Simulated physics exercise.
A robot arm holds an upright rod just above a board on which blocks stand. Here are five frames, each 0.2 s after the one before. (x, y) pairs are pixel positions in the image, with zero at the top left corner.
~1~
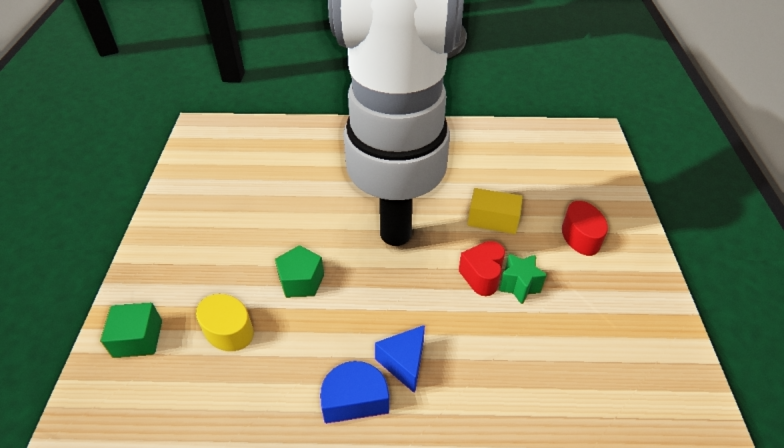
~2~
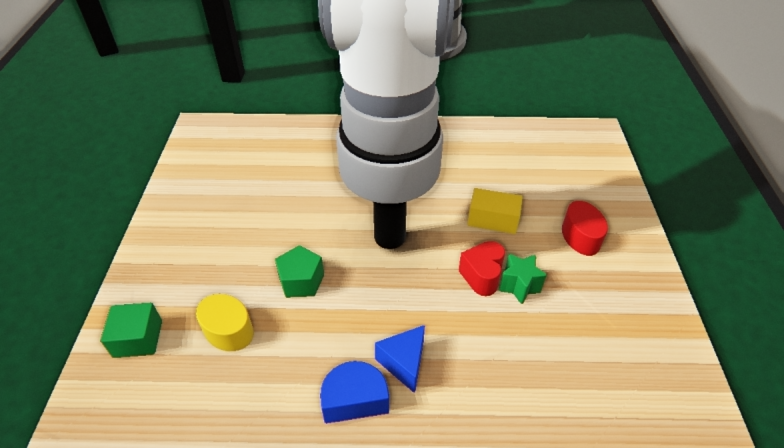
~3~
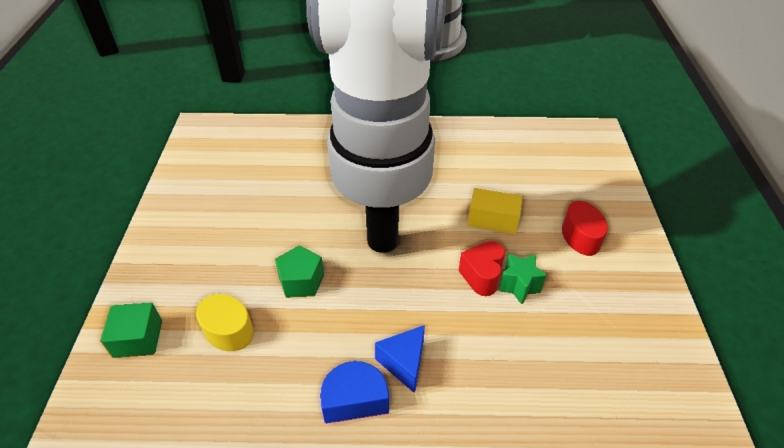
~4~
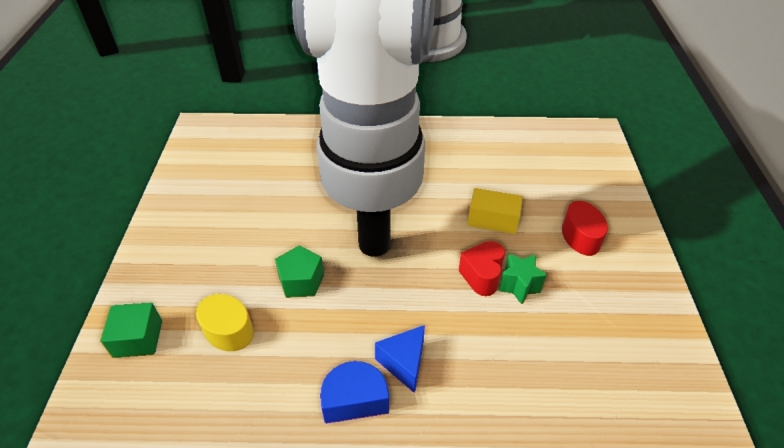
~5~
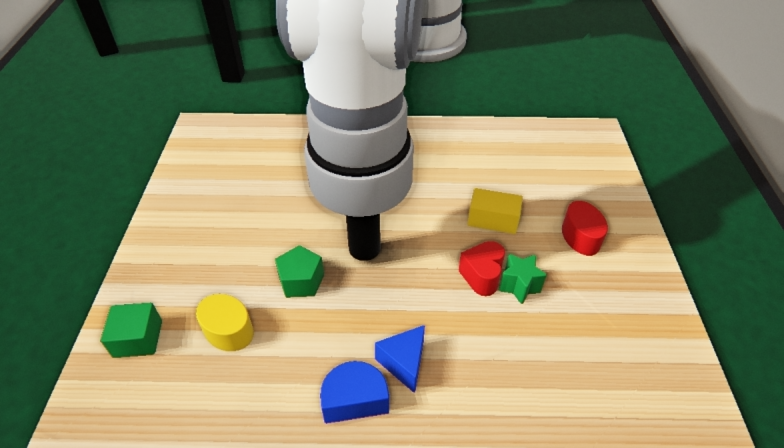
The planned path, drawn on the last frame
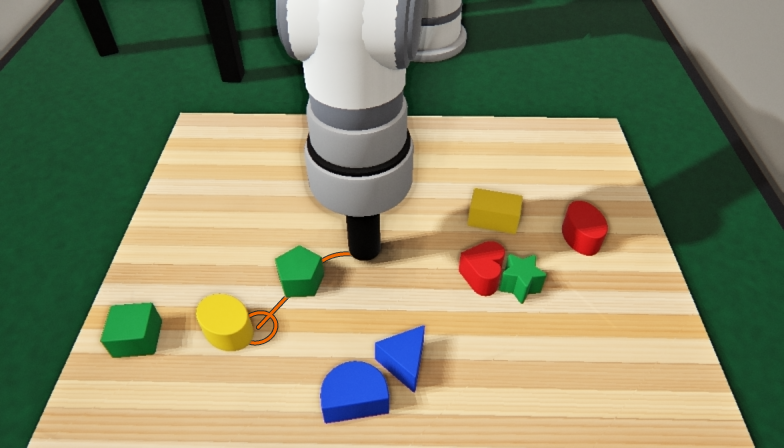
A robot arm holding an upright black rod moved slowly a short way left and slightly toward the viewer over a wooden board, while the scattered red, green, blue and yellow blocks stayed still.
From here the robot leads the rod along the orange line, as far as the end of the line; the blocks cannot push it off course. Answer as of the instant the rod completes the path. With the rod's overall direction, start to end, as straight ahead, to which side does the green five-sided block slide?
Off to the left side.
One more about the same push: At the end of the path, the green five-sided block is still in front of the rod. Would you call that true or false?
Verdict: True.
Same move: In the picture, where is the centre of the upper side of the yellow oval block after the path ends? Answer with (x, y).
Expect it around (172, 341).
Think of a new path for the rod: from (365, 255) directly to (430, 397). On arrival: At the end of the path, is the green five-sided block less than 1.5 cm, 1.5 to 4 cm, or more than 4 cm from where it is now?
I'd go with under 1.5 cm for this block.
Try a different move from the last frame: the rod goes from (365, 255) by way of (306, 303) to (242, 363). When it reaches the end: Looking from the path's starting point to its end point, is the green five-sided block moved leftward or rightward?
Heads right.
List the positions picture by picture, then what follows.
In the first frame, lower end of the rod (396, 235), tops of blocks, yellow oval block (222, 313), green five-sided block (298, 263).
In the second frame, rod (390, 238), blocks as before.
In the third frame, rod (383, 241), blocks as before.
In the fourth frame, rod (374, 245), blocks as before.
In the fifth frame, rod (365, 249), yellow oval block (222, 313), green five-sided block (298, 263).
The drawn path runs from (365, 255) via (321, 262) and (291, 293), ending at (258, 328).
On the path given first. One third of the way, rod (320, 256); green five-sided block (292, 267).
Two thirds of the way, rod (289, 287); yellow oval block (214, 318), turned 20° clockwise; green five-sided block (257, 300).
At the end, rod (256, 321); yellow oval block (172, 341), turned 60° clockwise; green five-sided block (219, 336).
